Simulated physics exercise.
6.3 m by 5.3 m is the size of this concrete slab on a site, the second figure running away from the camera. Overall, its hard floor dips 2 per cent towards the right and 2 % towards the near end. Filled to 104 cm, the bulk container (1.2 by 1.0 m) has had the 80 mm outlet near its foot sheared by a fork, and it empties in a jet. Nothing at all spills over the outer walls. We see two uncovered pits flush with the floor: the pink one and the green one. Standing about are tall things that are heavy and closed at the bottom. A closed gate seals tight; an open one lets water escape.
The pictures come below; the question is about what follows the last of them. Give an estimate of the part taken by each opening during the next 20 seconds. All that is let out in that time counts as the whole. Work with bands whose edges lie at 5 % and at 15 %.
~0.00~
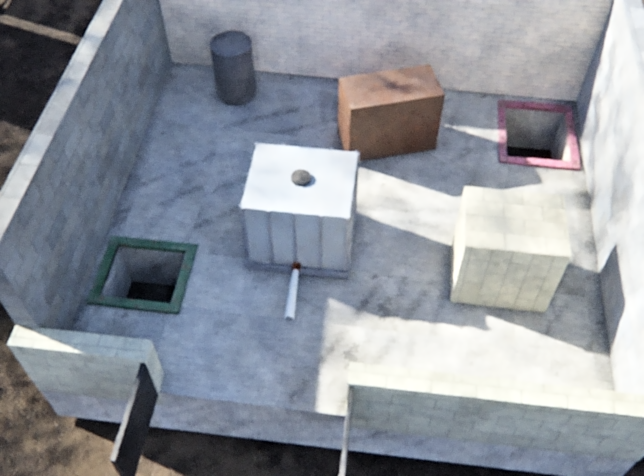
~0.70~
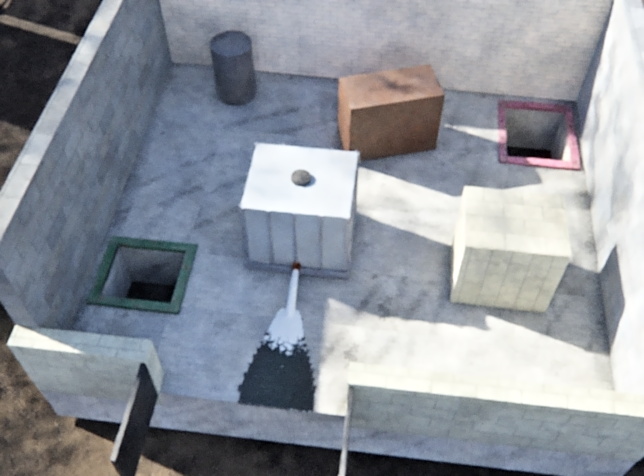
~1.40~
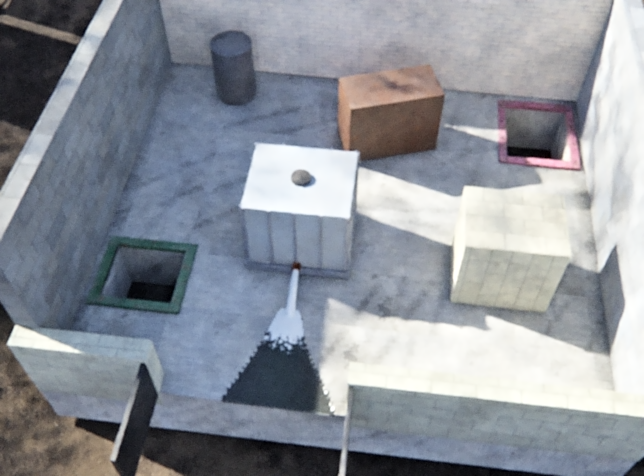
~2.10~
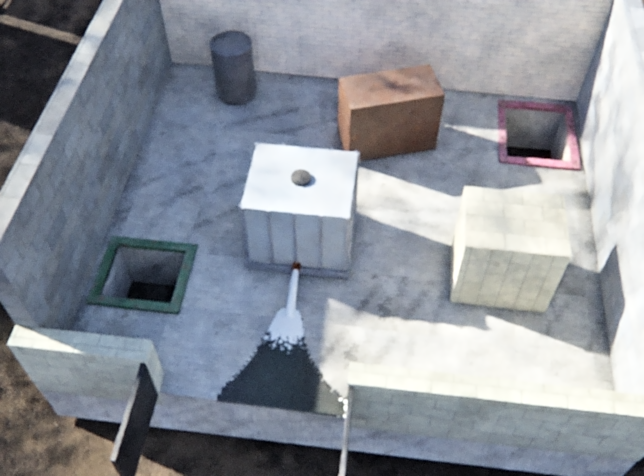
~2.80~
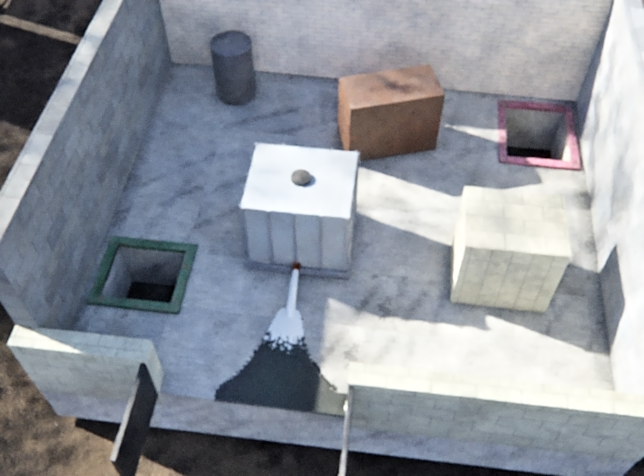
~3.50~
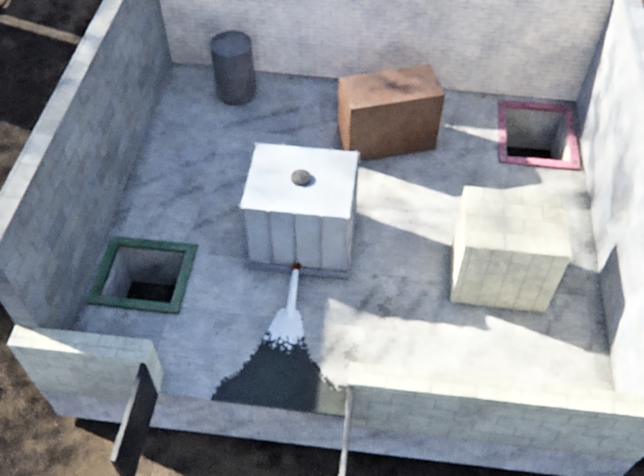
By band, the gate opening receives over 15 %; the pink pit receives not even 5 %; the green pit receives under 5 %.
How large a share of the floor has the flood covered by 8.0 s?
Roughly 5 per cent of the floor is wet.
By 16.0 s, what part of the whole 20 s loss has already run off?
Roughly 80 per cent.
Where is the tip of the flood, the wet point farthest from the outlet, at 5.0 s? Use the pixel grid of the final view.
Near pixel (245, 382).
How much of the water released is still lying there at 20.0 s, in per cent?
About 4 in a hundred.
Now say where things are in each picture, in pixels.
In the first picture, the jet has just started at (294, 284); the ground is still dry.
The second picture shows from the spout at (294, 284) the water has spread over 0.6 m2; its tip is at a hidden place, and it is 1.3 cm deep on average.
The third picture shows from the spout at (294, 284) the water has spread over 0.7 m2; its tip is at a hidden place, and it is 1.2 cm deep on average.
The fourth picture shows the jet leaves at (294, 284); the sheet reaches a hidden place, 1.9 m away, and wets 0.7 m2.
The fifth picture shows from the spout at (294, 284) the water has spread over 0.8 m2; its tip is at a hidden place, and it is 1.2 cm deep on average.
The sixth picture shows the jet leaves at (294, 284); the sheet reaches a hidden place, 2.0 m away, and wets 0.8 m2.
After 5.0 s water covers 5 % of the floor and is deepest (3 cm) near (286, 331); gone so far, the gate opening 23 %, the pink pit 0 %, the green pit 0 %.
After 8.0 s water covers 5 % of the floor and is deepest (3 cm) near (286, 331); gone so far, the gate opening 38 %, the pink pit 0 %, the green pit 0 %.
After 12.0 s water covers 5 % of the floor and is deepest (3 cm) near (286, 331); gone so far, the gate opening 58 %, the pink pit 0 %, the green pit 0 %.
After 16.0 s water covers 5 % of the floor and is deepest (4 cm) near (288, 318); gone so far, the gate opening 77 %, the pink pit 0 %, the green pit 0 %.
After 20.0 s water covers 5 % of the floor and is deepest (4 cm) near (288, 318); gone so far, the gate opening 95 %, the pink pit 0 %, the green pit 0 %.
